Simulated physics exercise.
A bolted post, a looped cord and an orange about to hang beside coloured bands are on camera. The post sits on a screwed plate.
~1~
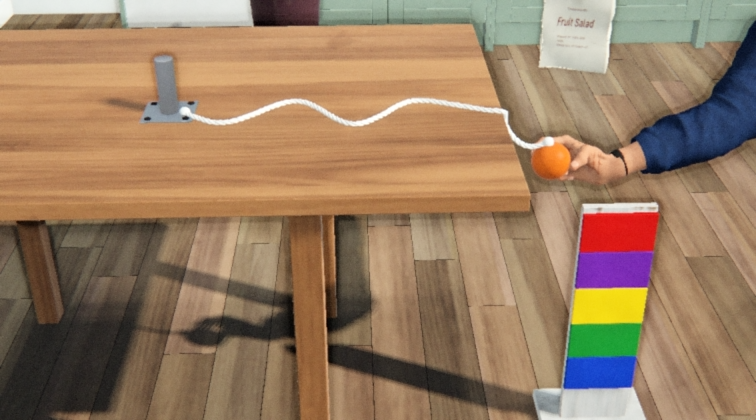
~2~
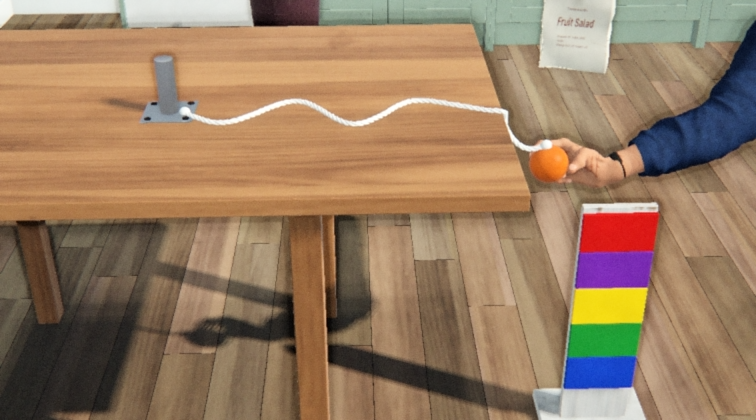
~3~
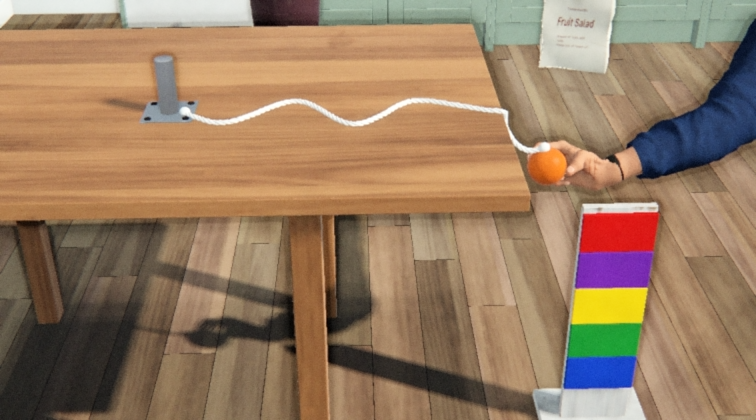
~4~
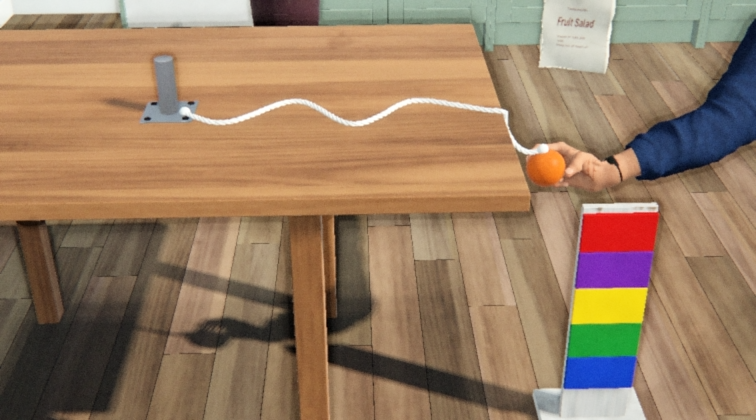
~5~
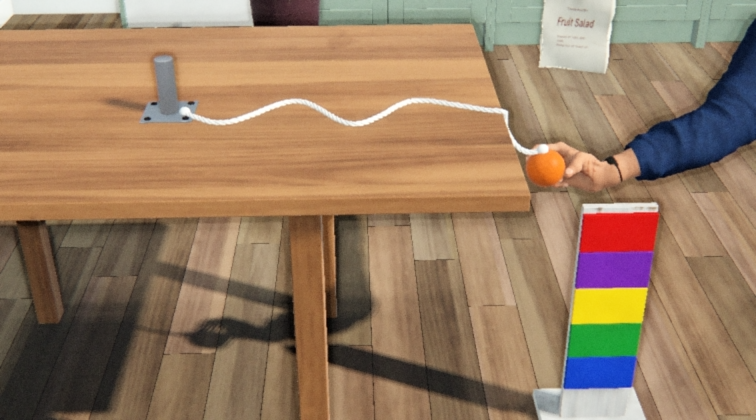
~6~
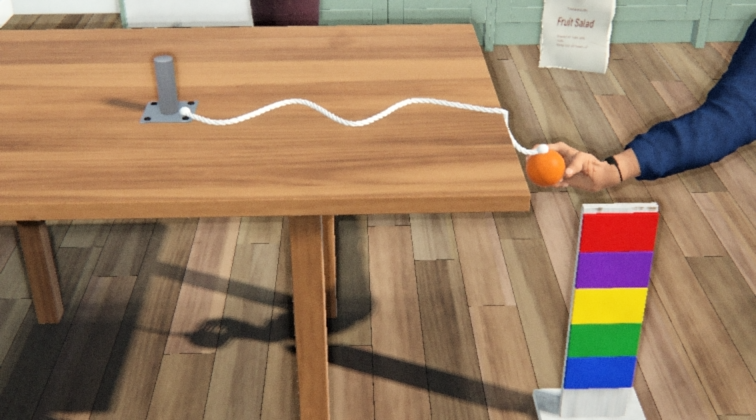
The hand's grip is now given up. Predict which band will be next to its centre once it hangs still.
I would say the purple band.
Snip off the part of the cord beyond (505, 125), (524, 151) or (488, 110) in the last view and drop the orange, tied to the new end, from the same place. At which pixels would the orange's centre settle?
Estimated positions in order: (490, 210); (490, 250); (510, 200).
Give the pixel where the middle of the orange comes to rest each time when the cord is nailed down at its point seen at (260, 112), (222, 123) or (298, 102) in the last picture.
Going through the three tries, you get (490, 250), (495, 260) and (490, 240).
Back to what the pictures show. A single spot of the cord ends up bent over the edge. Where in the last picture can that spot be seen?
That spot is near (421, 101).
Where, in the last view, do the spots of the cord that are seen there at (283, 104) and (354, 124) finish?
End: (309, 112) and then (409, 112).
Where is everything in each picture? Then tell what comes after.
Orange (551, 161); red (619, 234); purple (614, 271); yellow (609, 307); green (605, 341); blue (600, 374), in the first frame.
Orange (549, 164); cord through (210, 122) (282, 104) (341, 122) (403, 104) (482, 109), in the second frame.
Orange (547, 166), in the third frame.
Orange (546, 167); cord through (210, 122) (282, 104) (341, 122) (403, 104) (482, 109), in the fourth frame.
Orange (546, 168), in the fifth frame.
Orange (546, 168); cord through (210, 122) (282, 104) (341, 122) (403, 104) (482, 109), in the sixth frame.
Soon after, orange near (467, 262); level with purple.
Then, orange near (522, 265); level with purple.
At rest, orange near (500, 266); level with purple. At purple.
